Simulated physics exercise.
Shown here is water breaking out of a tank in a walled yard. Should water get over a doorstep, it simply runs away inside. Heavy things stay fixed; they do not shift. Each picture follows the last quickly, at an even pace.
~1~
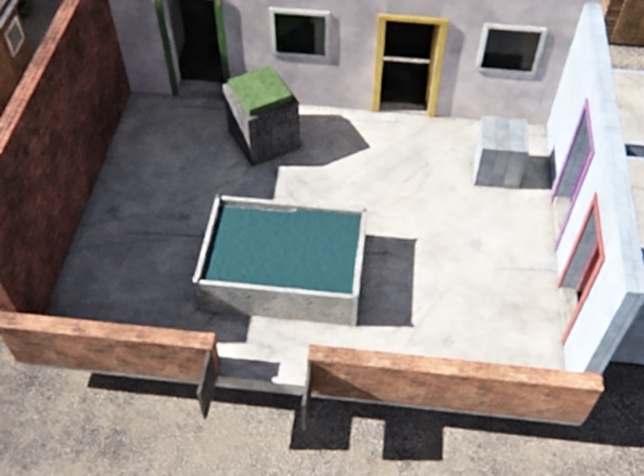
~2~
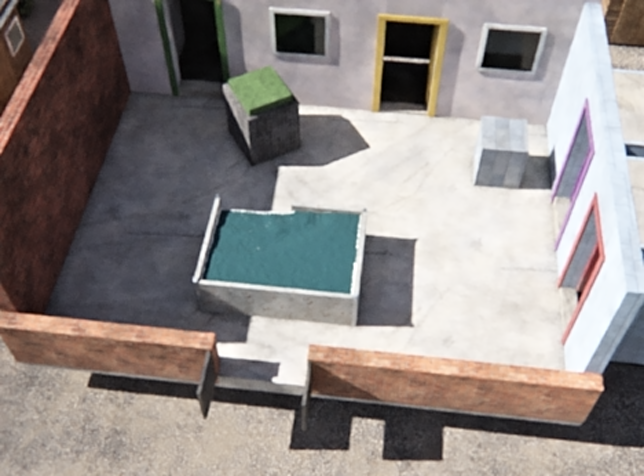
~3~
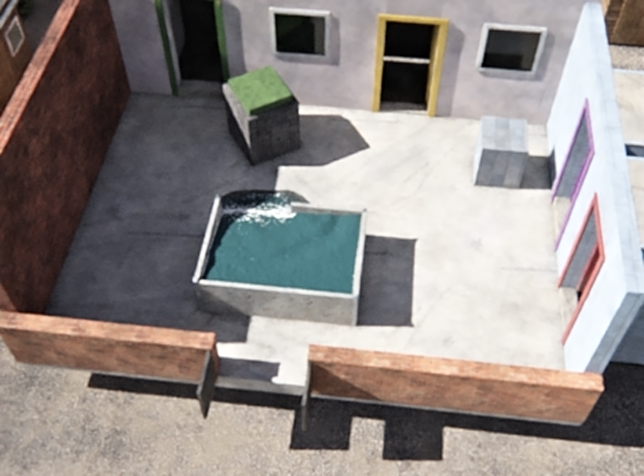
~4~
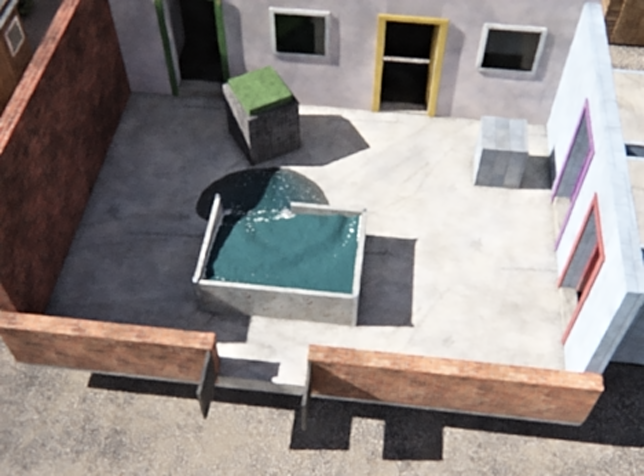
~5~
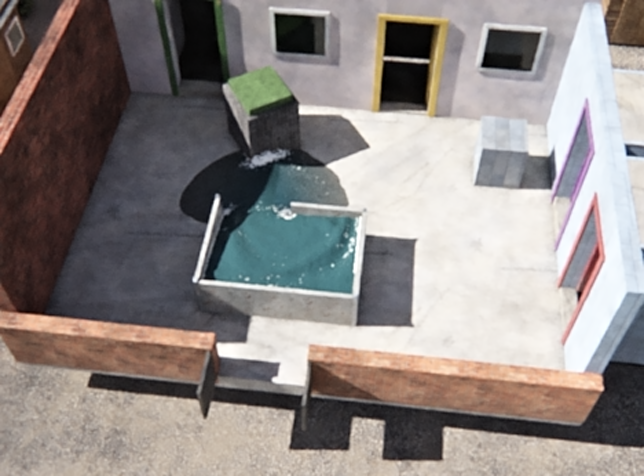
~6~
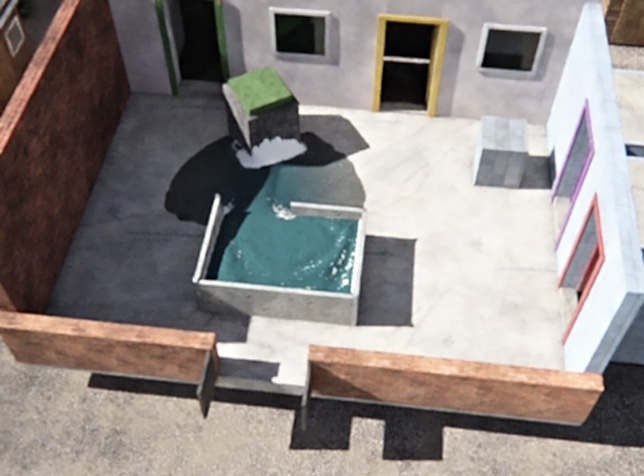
Teal water breaks out through a gap in the far side of a low grey tank in a walled yard, seen from high above by a camera that stays still. Around it are red-brown walls, a green-topped block behind, a grey block to the right, and a yellow-framed doorway. The water churns white, spreads darkly across the pale floor, and splashes against the green-topped block's base.
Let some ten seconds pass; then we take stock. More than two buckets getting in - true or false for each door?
Yellow door: True; green door: False; purple door: False; red door: False.
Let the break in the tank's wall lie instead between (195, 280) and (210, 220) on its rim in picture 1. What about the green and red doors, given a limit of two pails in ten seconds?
The green door falls short and the red door falls short.
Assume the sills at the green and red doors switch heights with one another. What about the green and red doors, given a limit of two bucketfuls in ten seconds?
You'll see the green door tops the limit and the red door stays short.
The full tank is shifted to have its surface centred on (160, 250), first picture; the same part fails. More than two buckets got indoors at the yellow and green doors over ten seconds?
I'd say the yellow one remains below and the green one runs past the limit.
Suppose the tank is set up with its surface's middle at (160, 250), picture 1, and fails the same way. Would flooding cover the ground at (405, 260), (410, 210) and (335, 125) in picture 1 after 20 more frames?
In order: Untouched, untouched, submerged.
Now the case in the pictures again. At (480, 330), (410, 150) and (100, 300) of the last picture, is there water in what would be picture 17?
Result, in that order: Not wetted / wetted / not wetted.
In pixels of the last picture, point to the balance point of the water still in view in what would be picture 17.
The water centres close to (271, 206).
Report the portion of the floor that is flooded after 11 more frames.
Close to 35 percent, by my reckoning.
A moment on, water covers 25 % of the floor; the yellow door not reached, the green door wet at the sill, nothing in, the purple door not reached, the red door not reached.
Next, water covers 35 % of the floor; the yellow door over two buckets in, the green door wet at the sill, nothing in, the purple door not reached, the red door not reached.
Then, water covers 45 % of the floor; the yellow door over two buckets in, the green door under two buckets in, the purple door not reached, the red door not reached.
Later, water covers 75 % of the floor; the yellow door over two buckets in, the green door under two buckets in, the purple door wet at the sill, nothing in, the red door wet at the sill, nothing in.
In the end, water covers 95 % of the floor; the yellow door far over two buckets in, the green door under two buckets in, the purple door wet at the sill, nothing in, the red door wet at the sill, nothing in.
